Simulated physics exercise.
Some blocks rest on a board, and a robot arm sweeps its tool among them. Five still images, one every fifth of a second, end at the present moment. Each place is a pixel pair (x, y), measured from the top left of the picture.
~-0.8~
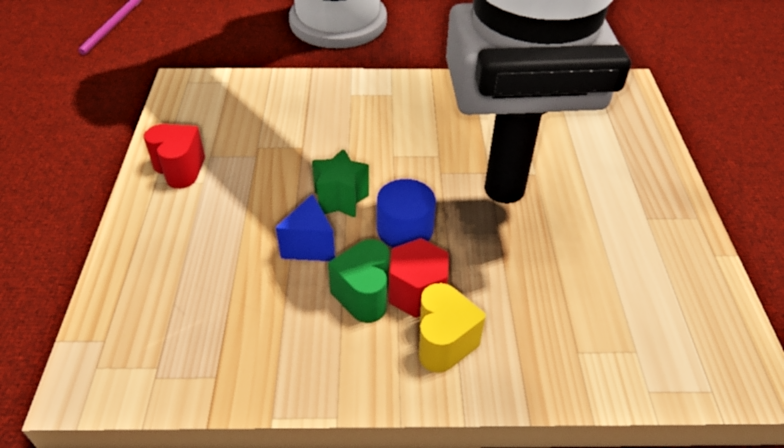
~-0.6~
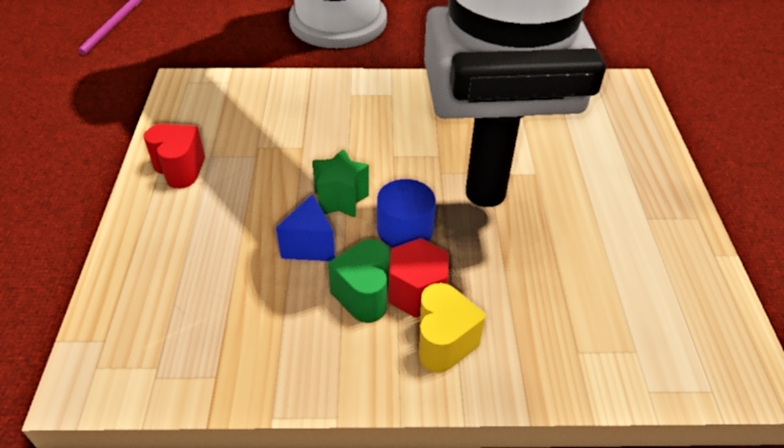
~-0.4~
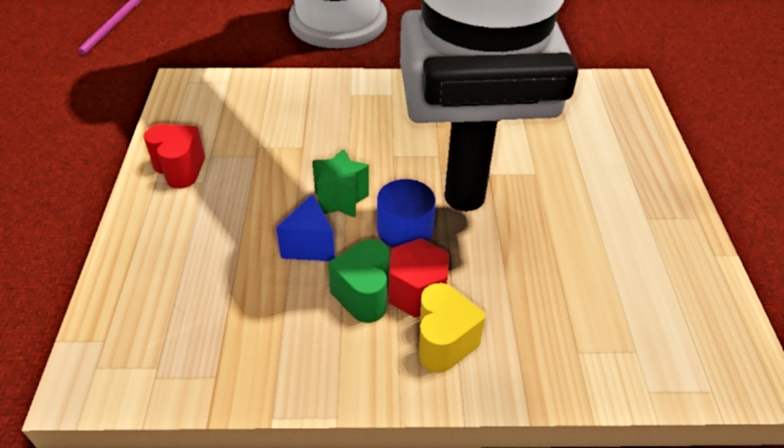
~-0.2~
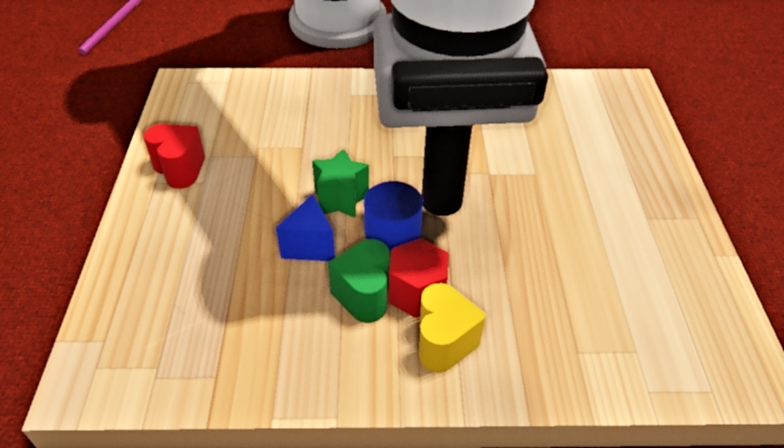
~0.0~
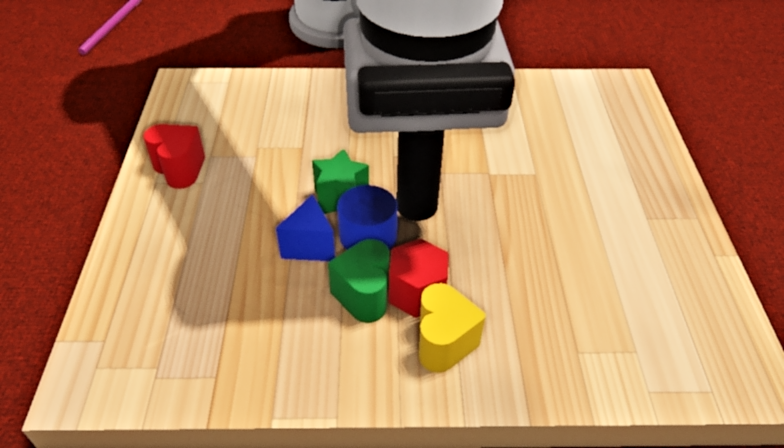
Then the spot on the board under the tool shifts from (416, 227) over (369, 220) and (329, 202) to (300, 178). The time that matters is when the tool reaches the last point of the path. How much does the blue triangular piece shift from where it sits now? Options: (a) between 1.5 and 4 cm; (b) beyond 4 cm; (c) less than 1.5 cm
It's a.
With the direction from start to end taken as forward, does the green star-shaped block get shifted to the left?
No, that is not how it ends up.
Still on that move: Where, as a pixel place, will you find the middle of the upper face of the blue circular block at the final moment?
The centre of its top face lies at (307, 207).
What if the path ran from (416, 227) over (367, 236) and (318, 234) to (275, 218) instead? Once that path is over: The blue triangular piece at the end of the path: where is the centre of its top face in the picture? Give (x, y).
I expect it at (197, 246).
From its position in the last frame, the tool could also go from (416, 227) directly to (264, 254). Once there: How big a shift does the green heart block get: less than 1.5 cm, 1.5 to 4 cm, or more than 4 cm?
Shift of under 1.5 cm.
On the path given first. One third of the way, tool (368, 199); blue triangular piece (280, 227); blue circular block (324, 208).
Two thirds of the way, tool (326, 181); blue triangular piece (269, 233); green star-shaped block (303, 150), turned 25° clockwise; blue circular block (307, 207).
At the end, tool (297, 158); blue triangular piece (269, 233); green star-shaped block (276, 127), turned 30° clockwise; blue circular block (307, 207); red six-sided block in place.
